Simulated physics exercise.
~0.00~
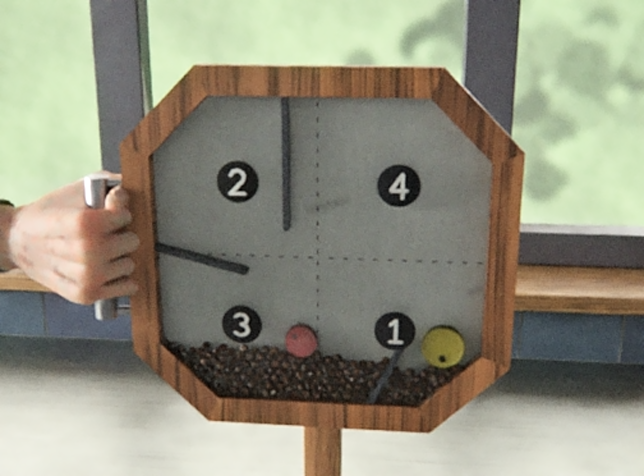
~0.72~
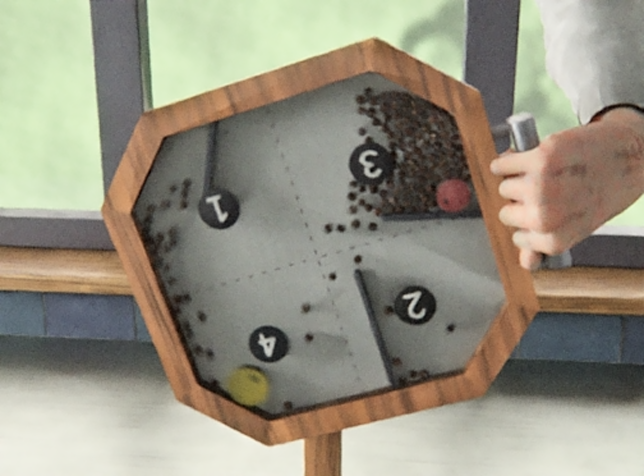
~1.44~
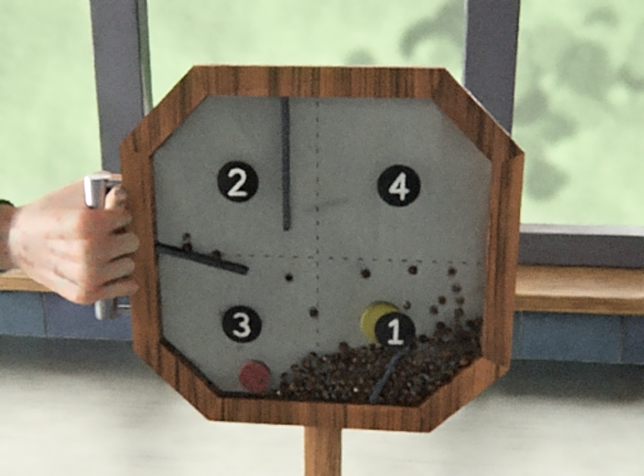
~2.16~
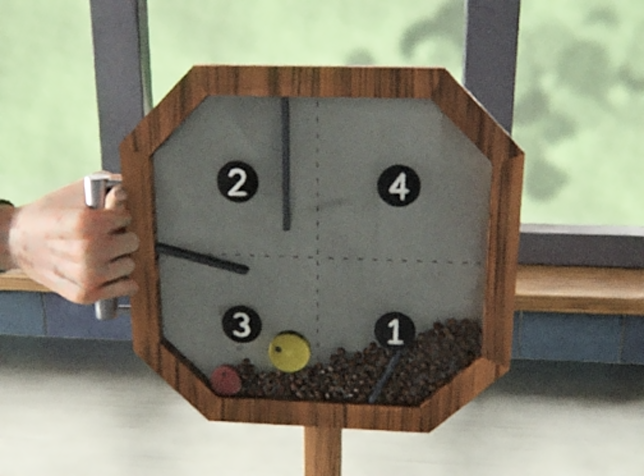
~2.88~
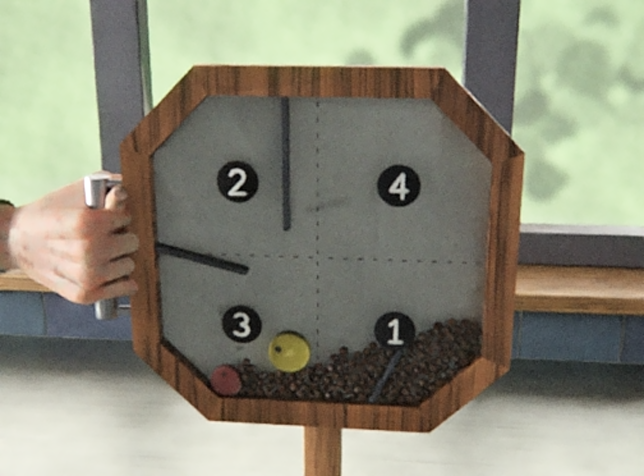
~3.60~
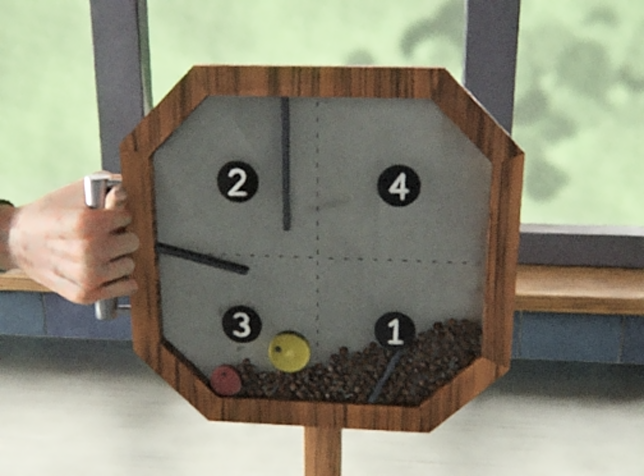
By a window, a hand spinning an upright wooden puzzle box anticlockwise, beads tumbling, then red and yellow discs resting lower left.
